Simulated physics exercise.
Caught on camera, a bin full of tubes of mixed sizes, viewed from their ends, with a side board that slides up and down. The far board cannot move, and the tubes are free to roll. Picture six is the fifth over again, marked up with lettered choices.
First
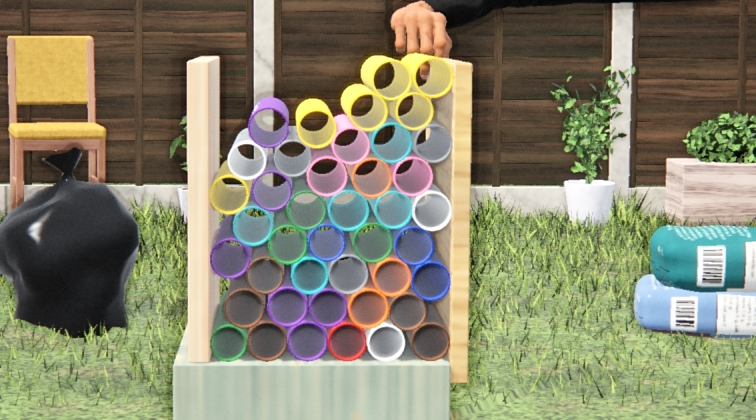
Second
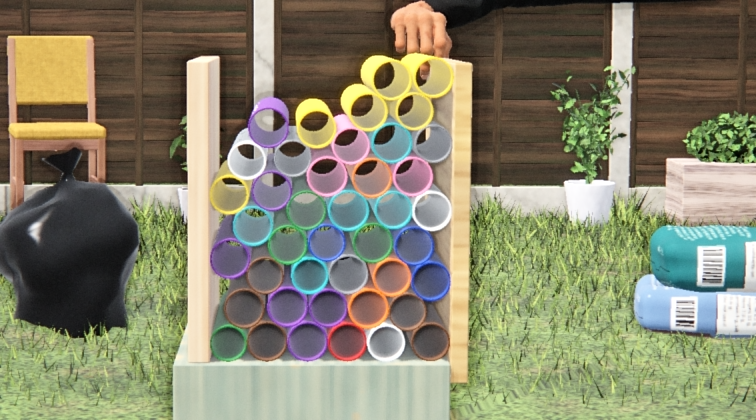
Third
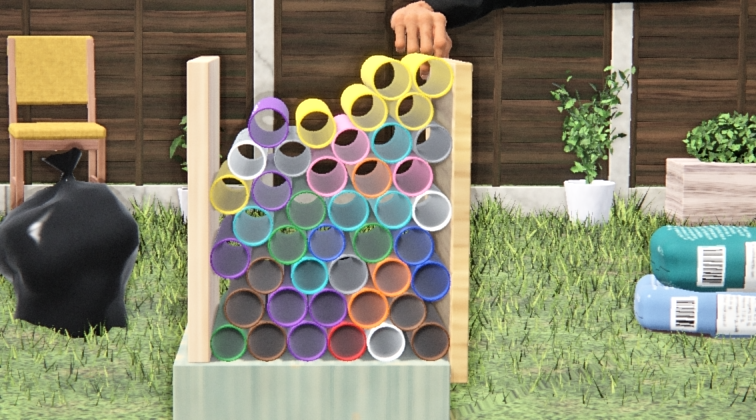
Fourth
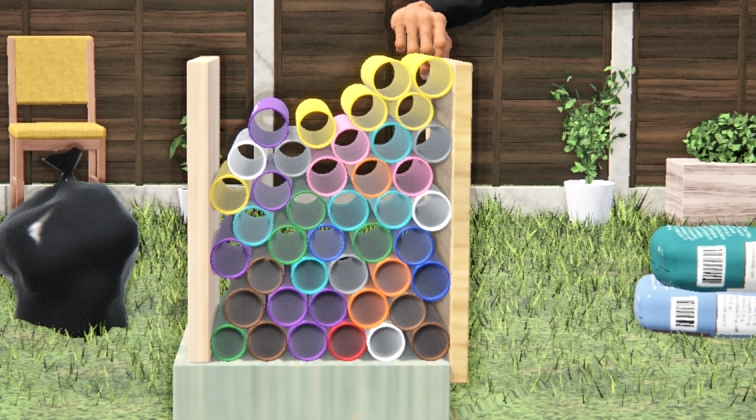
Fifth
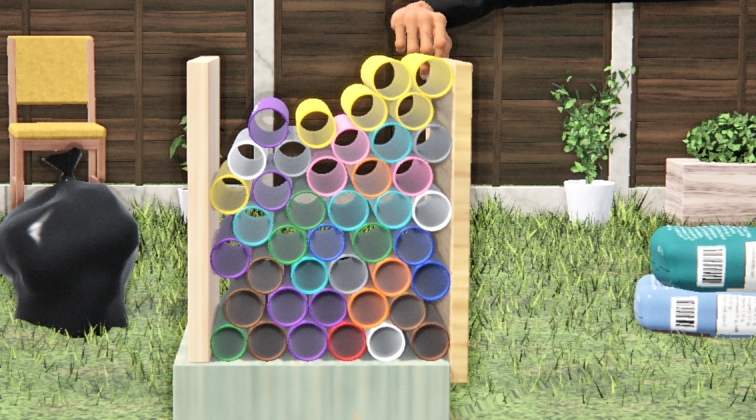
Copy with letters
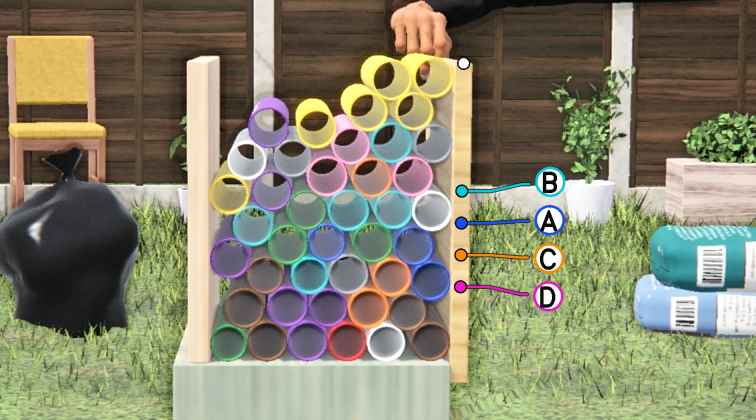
A hand reaches in from the upper right and rests at the top of a wooden side board, beside a bin of open-ended tubes seen end-on in a grassy garden. Yellow tubes top the sloping stack, with purple, pink, turquoise, green, brown and grey ones below, between a black bag at left and teal and blue packs at right. Nothing visibly moves, and the camera stays still.
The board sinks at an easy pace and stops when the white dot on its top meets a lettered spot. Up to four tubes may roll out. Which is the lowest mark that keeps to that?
The answer is mark A.
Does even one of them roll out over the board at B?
At B: Yes.
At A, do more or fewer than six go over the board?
Fewer than six.
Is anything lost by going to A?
At A: Yes.
On the marked copy, A at (461, 223); B at (462, 191); C at (461, 255); D at (460, 287); the white dot at (463, 63).
With A. Early on, top of the board (453, 134).
Further on, top of the board (452, 213).
At the end, top of the board (452, 222), four out over the board.
As for the rest, B four out over the board; C more than four out over the board; D more than four out over the board.
